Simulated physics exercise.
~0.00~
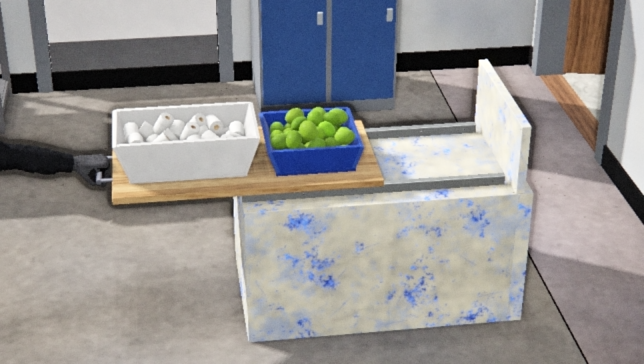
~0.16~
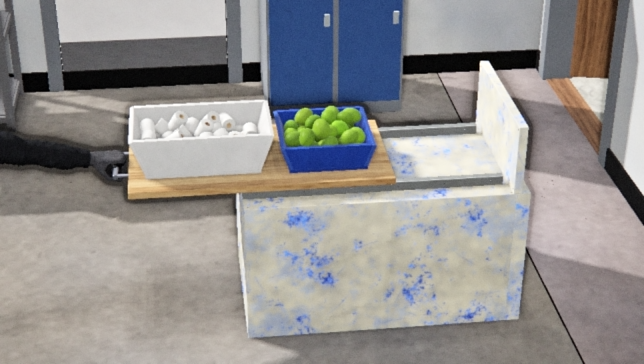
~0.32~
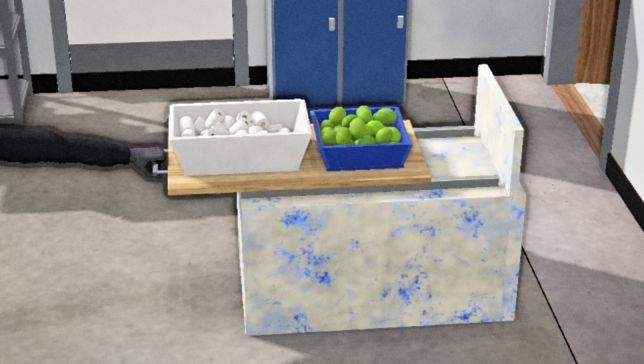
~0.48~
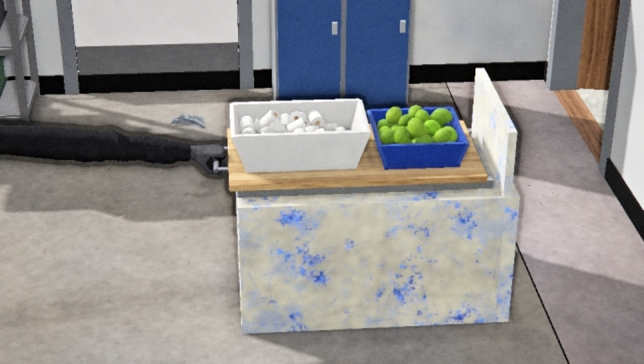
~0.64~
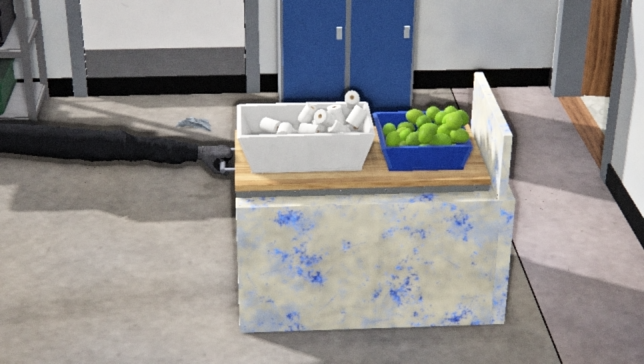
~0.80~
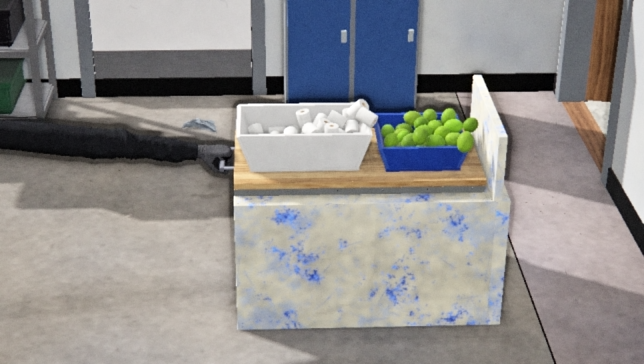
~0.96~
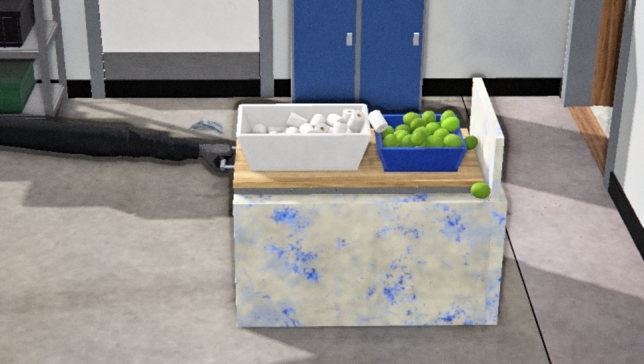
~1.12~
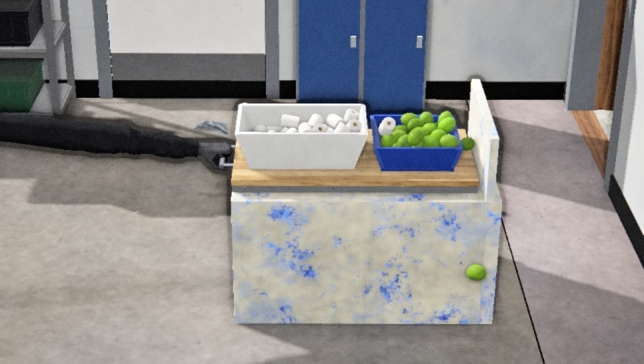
In a room with blue lockers, a dark arm pushed a wooden shelf holding a tub of white rolls and a blue tub of limes rightward until it stopped; the contents lurched, one roll landed among the limes, and a lime dropped down the unit's front.
